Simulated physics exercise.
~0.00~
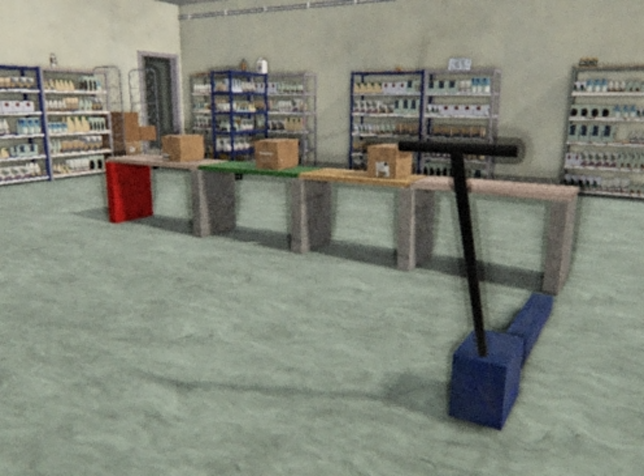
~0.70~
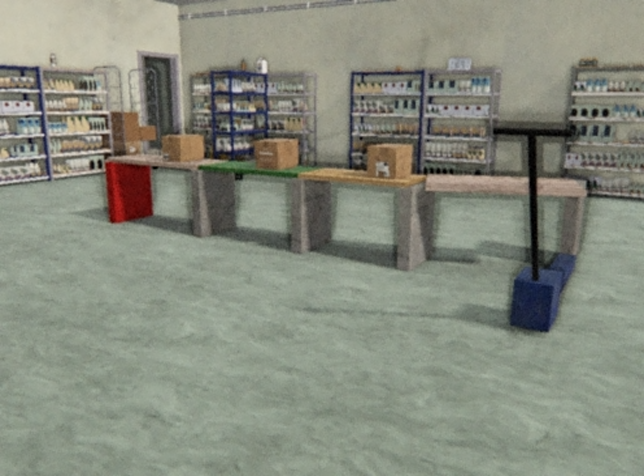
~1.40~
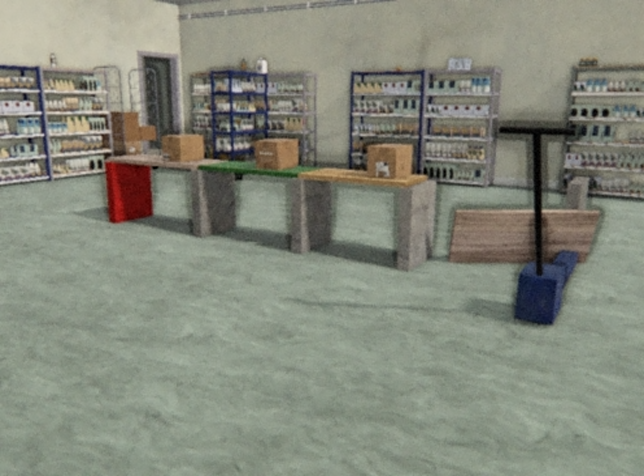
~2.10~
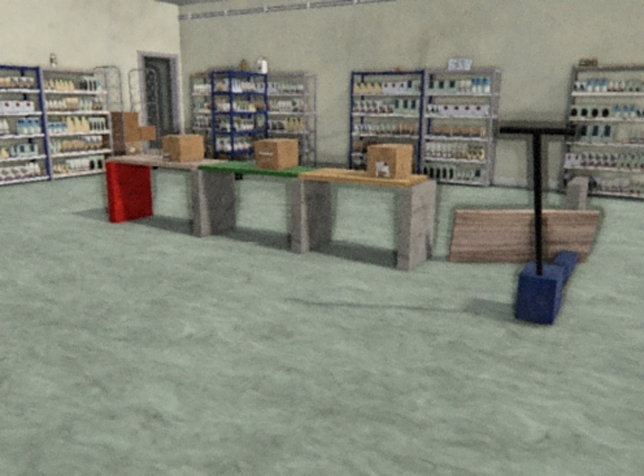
A blue floor jack with a black T-shaped handle slid back into the right end of a row of board-topped blocks, and the last pinkish board dropped and tipped onto its edge, while the rest stayed standing with their cartons.
